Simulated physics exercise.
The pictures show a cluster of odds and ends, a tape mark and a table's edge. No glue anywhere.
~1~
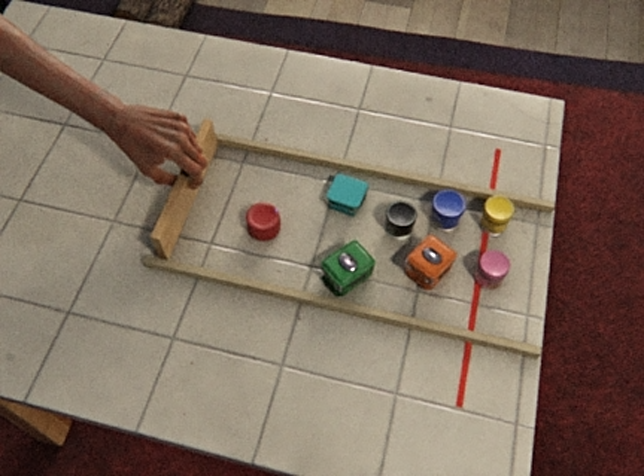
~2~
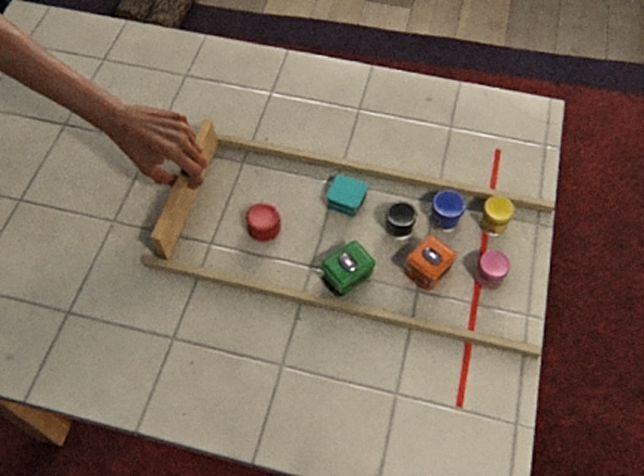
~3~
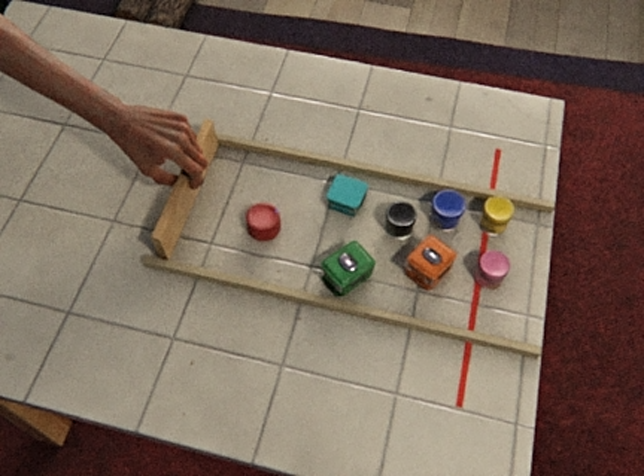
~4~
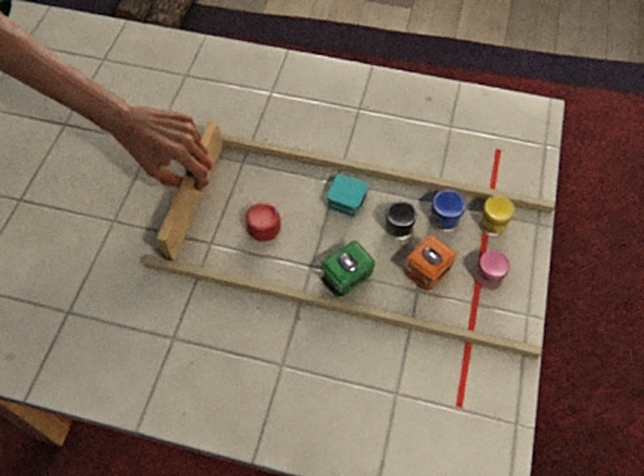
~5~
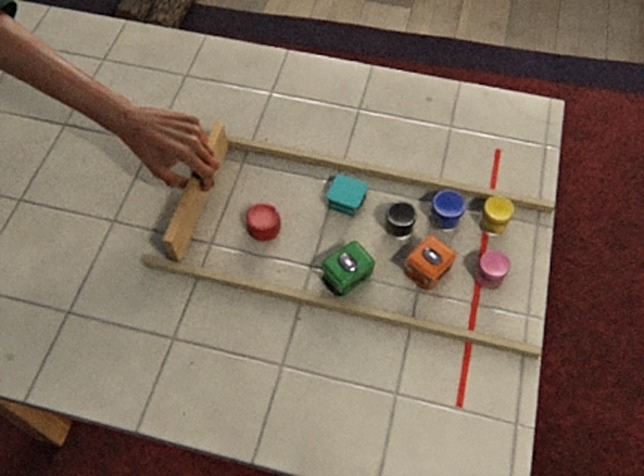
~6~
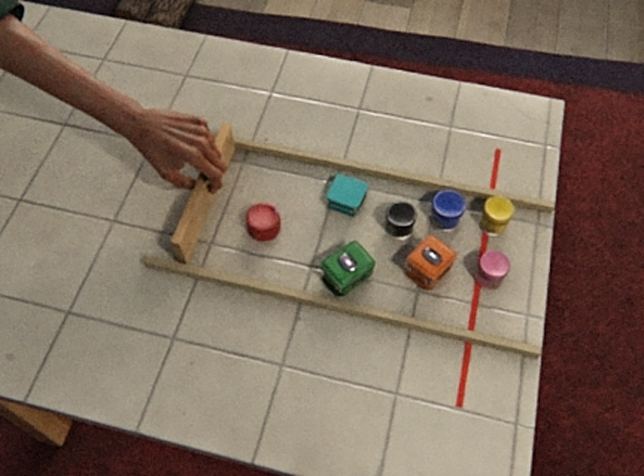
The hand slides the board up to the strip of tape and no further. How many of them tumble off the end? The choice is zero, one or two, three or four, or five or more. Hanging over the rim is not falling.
The number that fall off is one or two.
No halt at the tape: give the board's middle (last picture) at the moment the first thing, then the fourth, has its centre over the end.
First at (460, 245), next at (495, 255).
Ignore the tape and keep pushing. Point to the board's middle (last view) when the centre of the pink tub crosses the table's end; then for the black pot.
For the pink tub at (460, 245), for the black pot at (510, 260).
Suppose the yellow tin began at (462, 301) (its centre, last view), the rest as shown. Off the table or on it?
Then it remains up.
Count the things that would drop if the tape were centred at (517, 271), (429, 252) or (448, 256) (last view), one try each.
Down on the floor: 5, 0 and 0.
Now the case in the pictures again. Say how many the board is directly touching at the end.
3 of them.
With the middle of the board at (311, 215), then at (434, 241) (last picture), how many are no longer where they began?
1 and 8.
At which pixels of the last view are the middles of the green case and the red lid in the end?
About (505, 306), and the other about (499, 270).
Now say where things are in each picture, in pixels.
Pink tub (492, 270); yellow tin (496, 216); blue tin (447, 211); board (187, 188); tape (481, 263), in the first frame.
Yellow tin (496, 216); green case (348, 270), in the second frame.
Blue tin (447, 211); turquoise case (347, 196), in the third frame.
Pink tub (492, 270); black pot (400, 220), in the fourth frame.
Yellow tin (496, 216); board (198, 190), in the fifth frame.
Pink tub (492, 270); yellow tin (496, 216); blue tin (447, 211); board (206, 192); tape (481, 263), in the sixth frame.
A little later, none off yet; pink tub at rest near (492, 270); yellow tin at rest near (496, 216); blue tin at rest near (447, 211).
When it is over, the number that fall off is one or two; down, yellow tin and pink tub.
